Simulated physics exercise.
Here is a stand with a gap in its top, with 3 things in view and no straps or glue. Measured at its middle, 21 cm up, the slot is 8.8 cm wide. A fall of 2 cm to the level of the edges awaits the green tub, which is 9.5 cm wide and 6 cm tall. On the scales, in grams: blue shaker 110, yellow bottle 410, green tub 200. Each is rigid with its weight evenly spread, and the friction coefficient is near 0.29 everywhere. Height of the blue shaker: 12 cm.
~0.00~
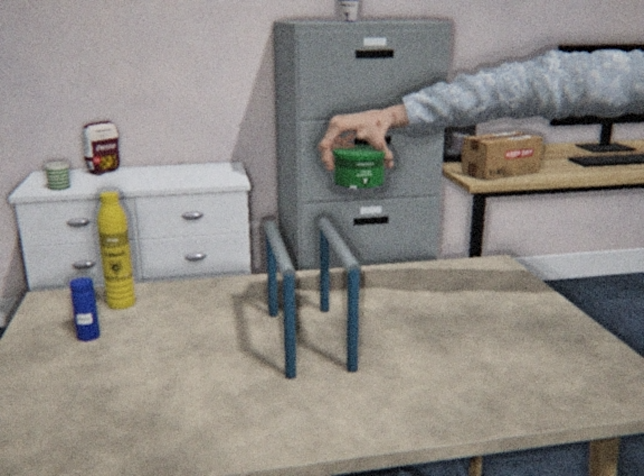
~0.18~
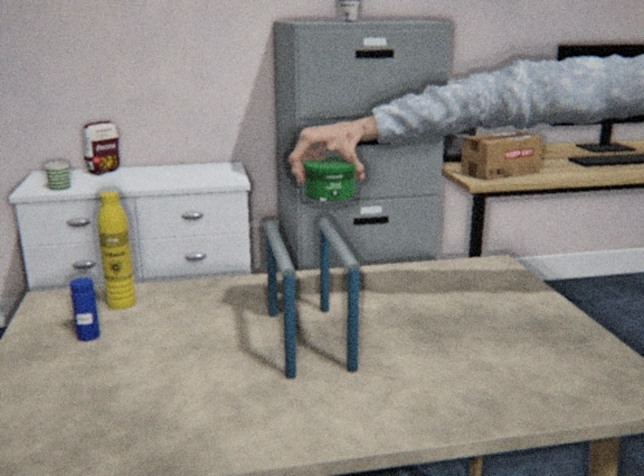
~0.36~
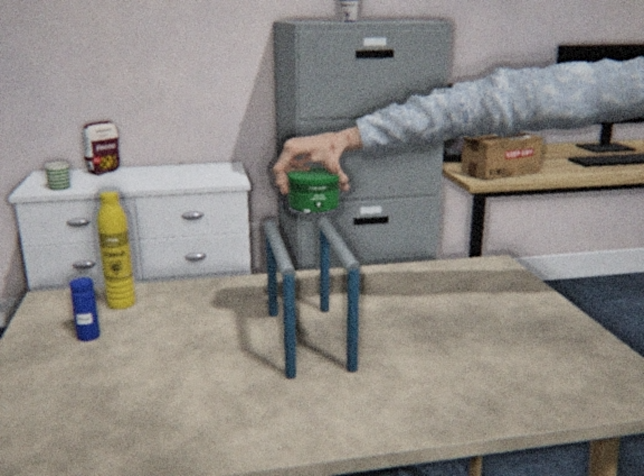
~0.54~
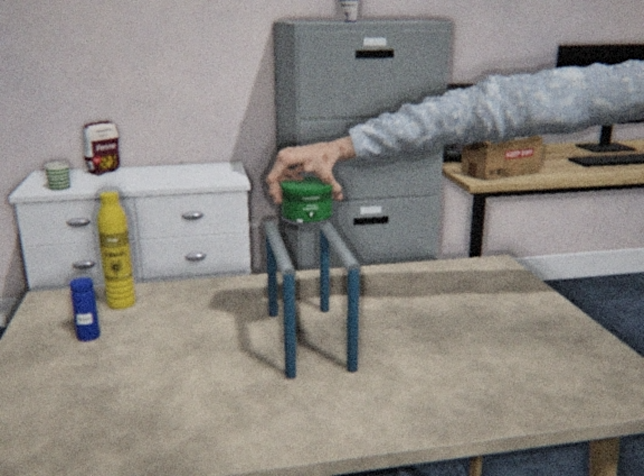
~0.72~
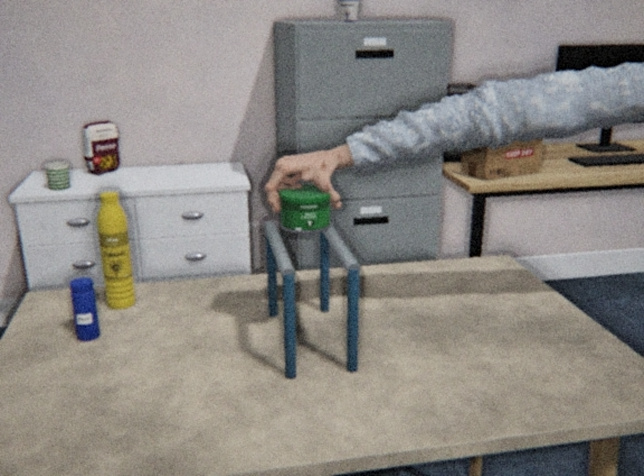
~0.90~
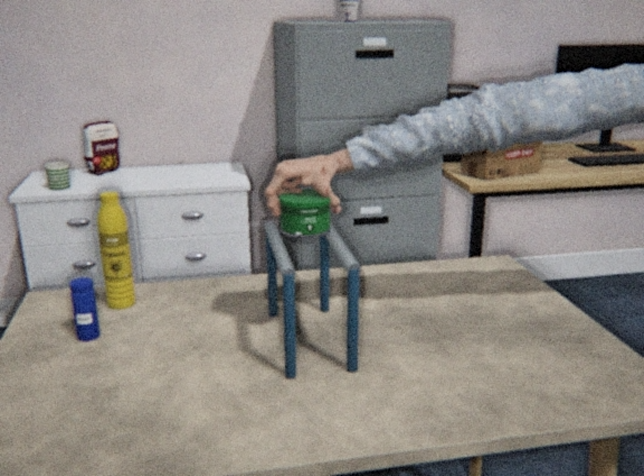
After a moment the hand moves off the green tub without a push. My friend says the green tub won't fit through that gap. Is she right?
She is right; it stays on top.
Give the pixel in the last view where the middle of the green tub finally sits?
Near (303, 238).
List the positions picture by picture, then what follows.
In the first picture, 13 cm from its drop point; green tub (359, 168); blue shaker (85, 310).
In the second picture, 8 cm from its drop point; green tub (330, 180); blue shaker (85, 310).
In the third picture, 4 cm from its drop point; green tub (314, 191); blue shaker (85, 310).
In the fourth picture, 2 cm from its drop point; green tub (307, 200); blue shaker (85, 310).
In the fifth picture, 1 cm from its drop point; green tub (305, 209); blue shaker (85, 310).
The sixth picture shows held still over the gap; green tub (305, 213); blue shaker (85, 310).
By 1.10 s, green tub tilted 19° near (310, 232).
By 1.20 s, green tub tilted 43° near (303, 238).
By 1.40 s, green tub resting near (303, 238).
When it is over (1.9 s), lying over on the stand or table, green tub; the other 2 within 4 cm of the start. End places, in pixels of the last picture, green tub near (303, 238). The tub is caught.
